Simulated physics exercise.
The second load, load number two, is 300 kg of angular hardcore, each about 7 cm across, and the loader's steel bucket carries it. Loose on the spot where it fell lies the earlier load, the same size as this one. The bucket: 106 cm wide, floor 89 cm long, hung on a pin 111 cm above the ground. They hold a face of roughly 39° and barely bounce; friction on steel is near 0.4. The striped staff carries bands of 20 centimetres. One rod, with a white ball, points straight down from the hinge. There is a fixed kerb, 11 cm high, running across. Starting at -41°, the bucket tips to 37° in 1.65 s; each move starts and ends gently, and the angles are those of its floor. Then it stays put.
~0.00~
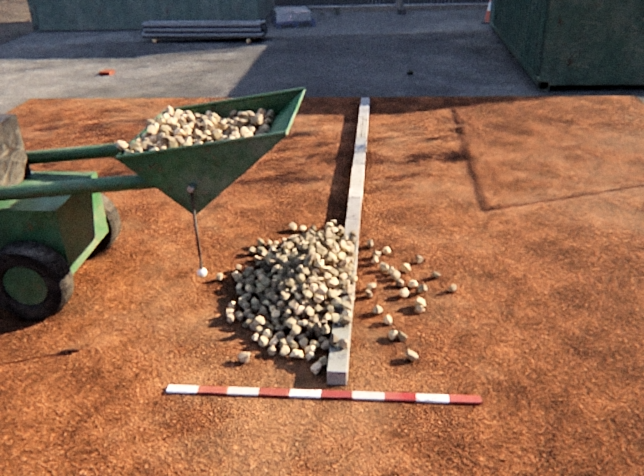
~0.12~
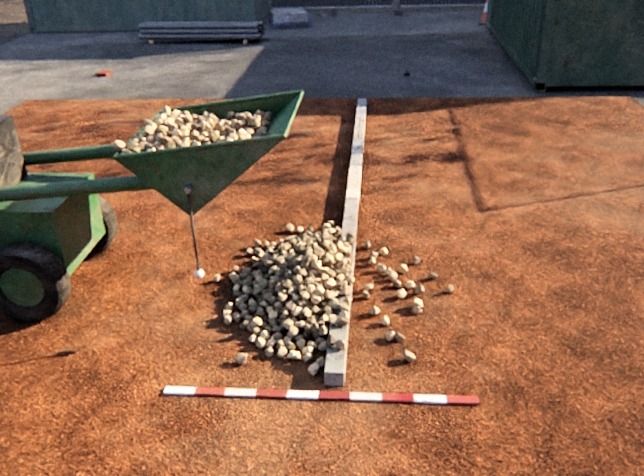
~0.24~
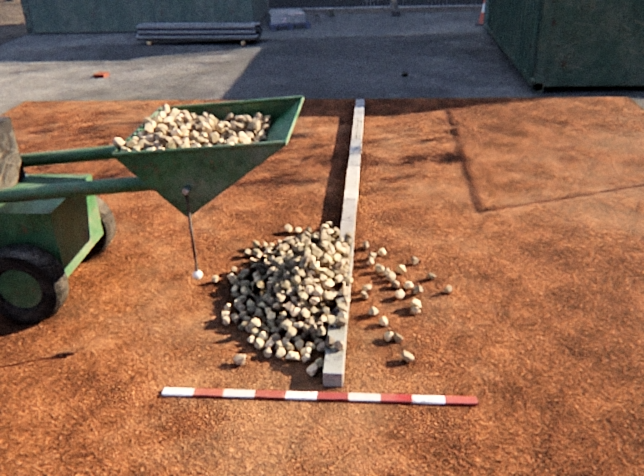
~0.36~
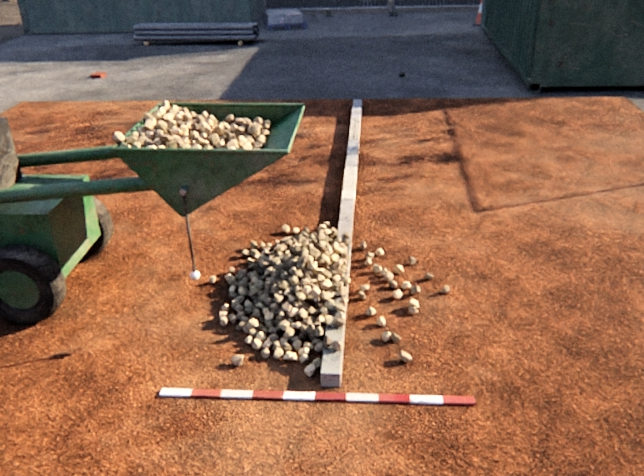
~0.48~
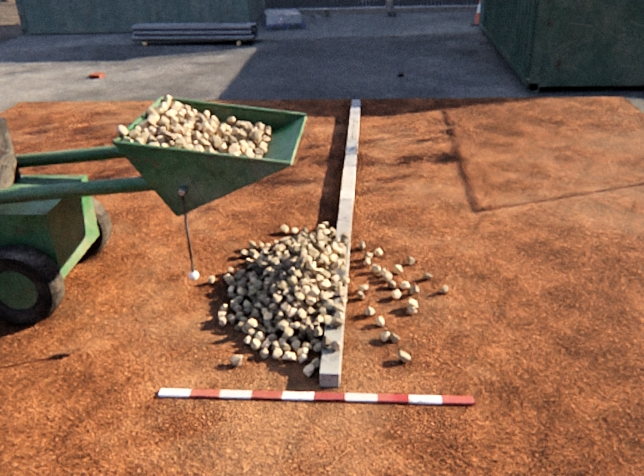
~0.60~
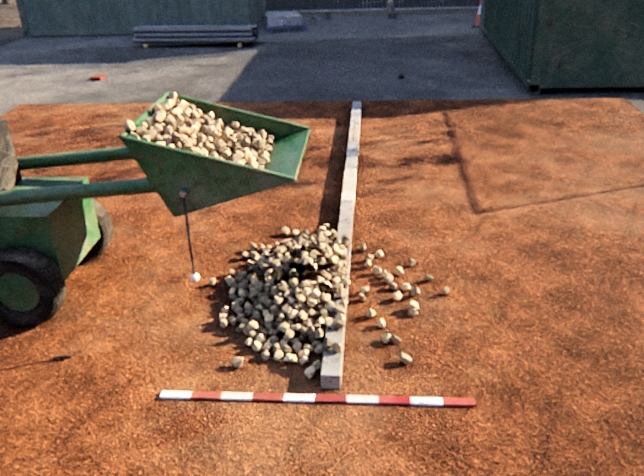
A green loader bucket full of pale stones hangs at the left over sunlit orange-brown ground, seen from raised height, with grey paving and green containers behind. Below it, a thin rod ends in a white ball beside a stone heap against a pale kerb, strays beyond and a red-and-white staff in front. The bucket slowly rotates clockwise, its right edge lowering as its stones shift slightly, while the view drifts faintly.
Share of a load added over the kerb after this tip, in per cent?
Some 40 %.
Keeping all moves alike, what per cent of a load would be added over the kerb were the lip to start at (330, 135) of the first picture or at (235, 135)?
First place about 85 %, second about 0 %.
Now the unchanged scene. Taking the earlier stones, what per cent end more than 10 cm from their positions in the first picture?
I'd put it at about 5 per cent.
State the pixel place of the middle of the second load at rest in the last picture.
I'd point to about (329, 273).
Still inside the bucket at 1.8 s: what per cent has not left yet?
Near 65 per cent of the load is held.
After 1.2 s the floor is at 25°; in per cent of one load, 100 in the bucket, 96 on this side of the kerb, 4 over the kerb; the foremost stones are at (418, 297).
After 1.8 s the floor is at 37°; in per cent of one load, 64 in the bucket, 132 on this side of the kerb, 4 over the kerb; the foremost stones are at (418, 297).
After 2.1 s the floor is at 37°; in per cent of one load, 19 in the bucket, 161 on this side of the kerb, 20 over the kerb; the foremost stones are at (419, 290).
After 4.6 s the floor is at 37°; in per cent of one load, 0 in the bucket, 156 on this side of the kerb, 44 over the kerb; the foremost stones are at (467, 304). Net gain over the kerb, 40.
